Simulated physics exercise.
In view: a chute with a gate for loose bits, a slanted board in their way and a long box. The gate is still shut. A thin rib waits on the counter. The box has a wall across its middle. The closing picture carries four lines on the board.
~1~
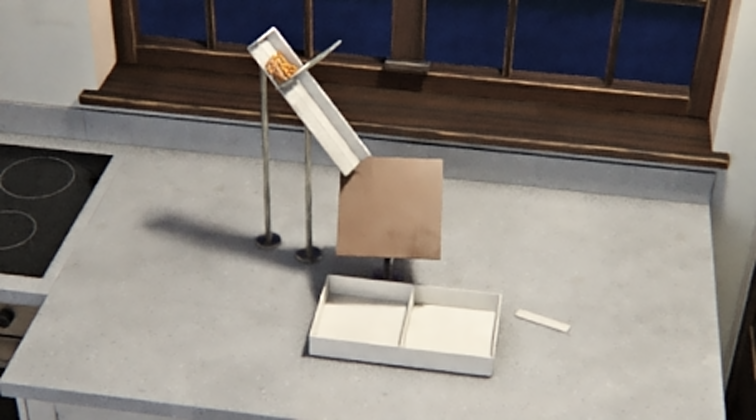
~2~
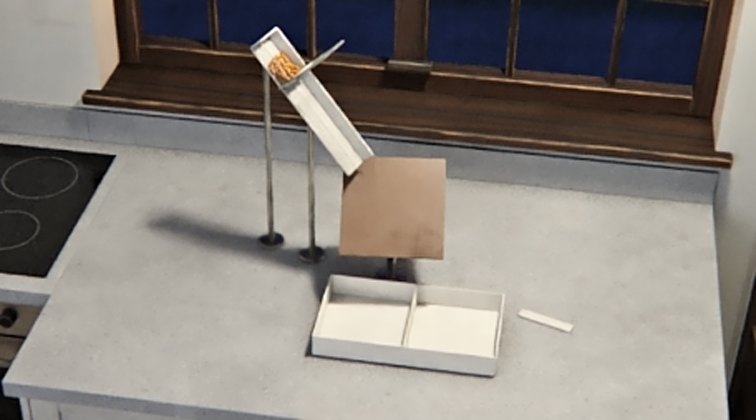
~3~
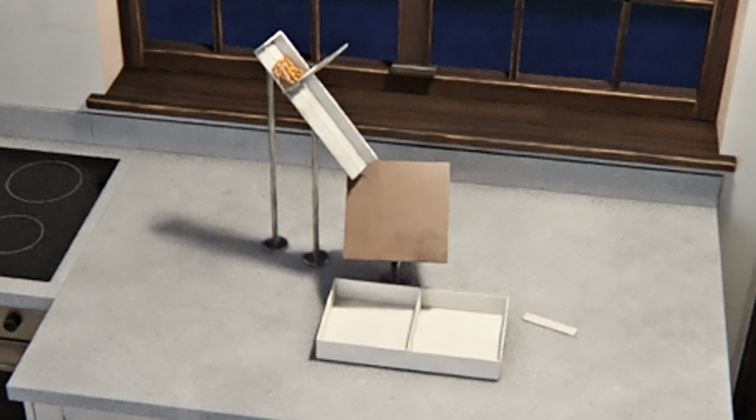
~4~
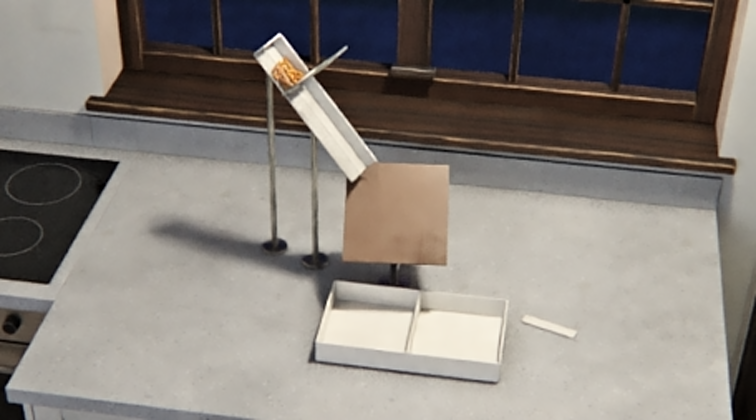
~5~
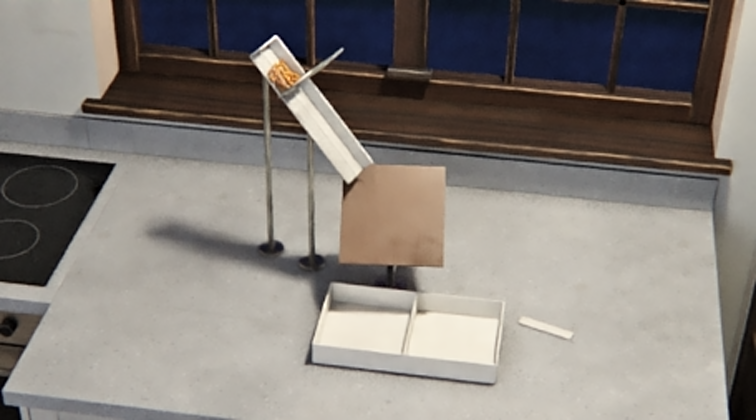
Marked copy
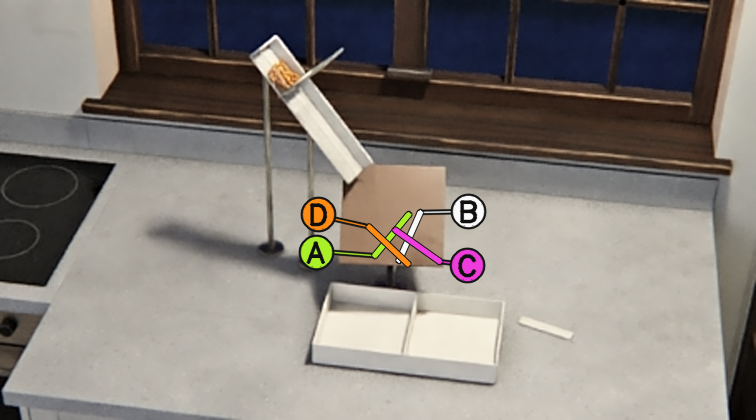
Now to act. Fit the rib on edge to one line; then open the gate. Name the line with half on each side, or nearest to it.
The best line is C.
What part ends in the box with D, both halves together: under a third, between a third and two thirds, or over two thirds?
It is over two thirds.
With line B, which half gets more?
More lands on the left.
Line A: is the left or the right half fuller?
More lands on the left.
On the marked copy, line A from (408, 214) to (374, 255); line B from (420, 212) to (399, 260); line C from (395, 230) to (439, 261); line D from (368, 226) to (408, 264).
With A, of what is caught, almost all in the left half, about a tenth in the right.
With B, of what is caught, almost all in the left half, just a few in the right.
With C, of what is caught, roughly a third in the left half, roughly two thirds in the right.
With D, of what is caught, not one piece in the left half, every piece in the right.
